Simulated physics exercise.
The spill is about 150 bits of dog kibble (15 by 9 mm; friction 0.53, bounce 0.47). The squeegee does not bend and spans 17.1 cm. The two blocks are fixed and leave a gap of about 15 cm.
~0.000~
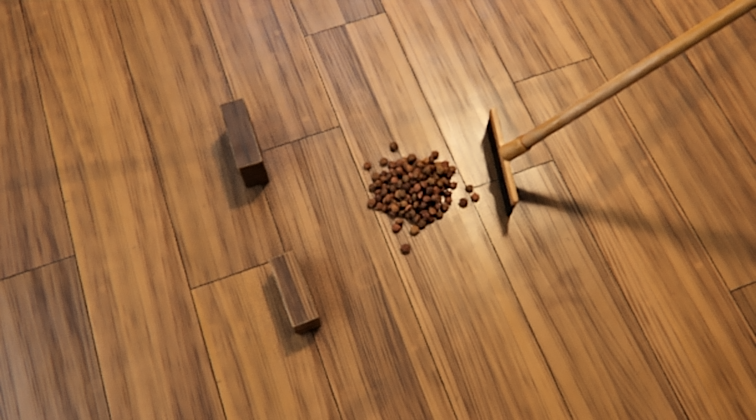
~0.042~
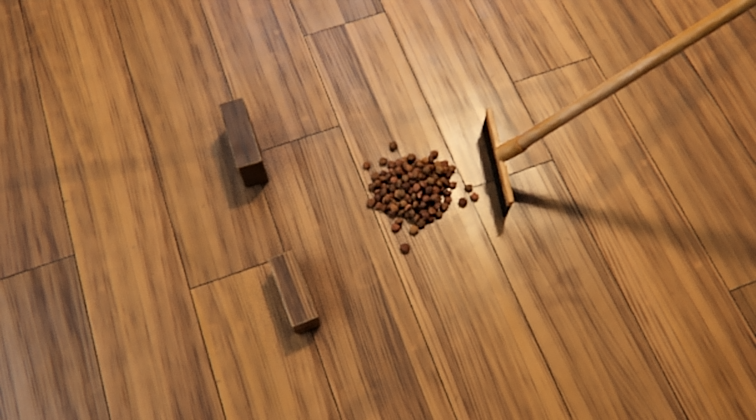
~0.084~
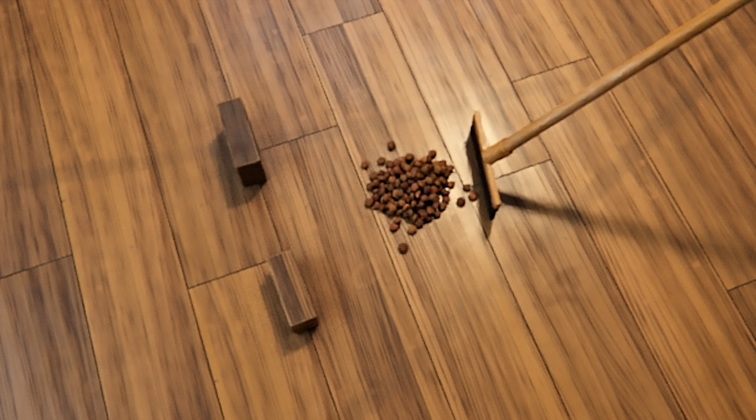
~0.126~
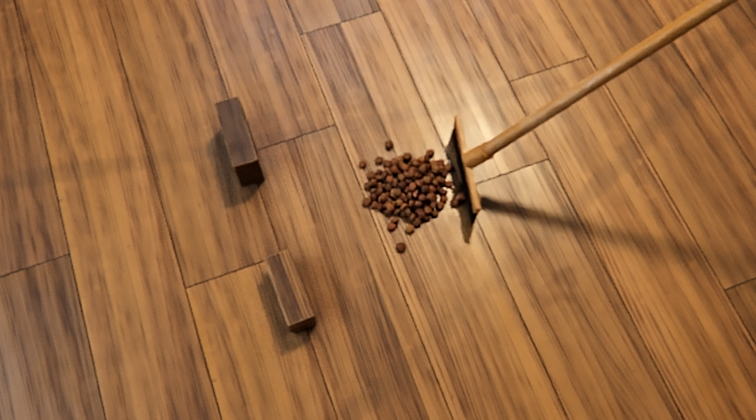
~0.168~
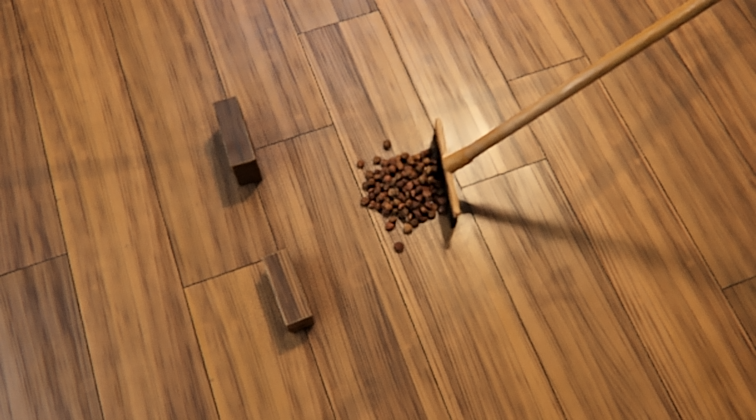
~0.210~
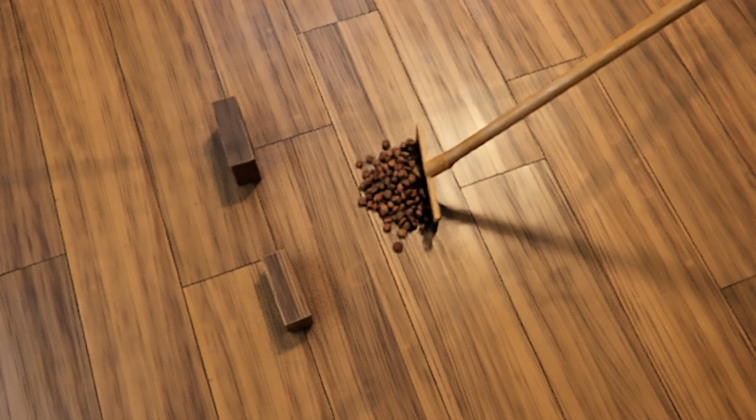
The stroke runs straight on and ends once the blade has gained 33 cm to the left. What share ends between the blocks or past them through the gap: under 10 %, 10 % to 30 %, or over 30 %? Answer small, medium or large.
In or through the gap: Large.
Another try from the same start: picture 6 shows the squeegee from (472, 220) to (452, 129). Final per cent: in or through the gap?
Through 5.
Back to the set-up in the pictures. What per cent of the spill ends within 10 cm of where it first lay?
About 5 per cent.
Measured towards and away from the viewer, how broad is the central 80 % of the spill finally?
Some 18 cm.
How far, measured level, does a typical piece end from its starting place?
Roughly 22 cm.
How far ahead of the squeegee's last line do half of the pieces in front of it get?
About 4 cm.
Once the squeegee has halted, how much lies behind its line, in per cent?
Roughly 15 per cent.
Then, at 0.40 s, squeegee 25 cm from its start, spill 20 cm wide; held up before the blocks 100 %.
After 0.59 s, squeegee 33 cm from its start, spill 23 cm wide; in or through the gap 30 %, held up before the blocks 70 %.
After 0.76 s, squeegee 33 cm from its start, spill 24 cm wide; in or through the gap 35 %, held up before the blocks 65 %.
In the end, at 1.1 s, in or through the gap 35 %, round the near block 0 %, round the far block 0 %, held up before the blocks 65 %.
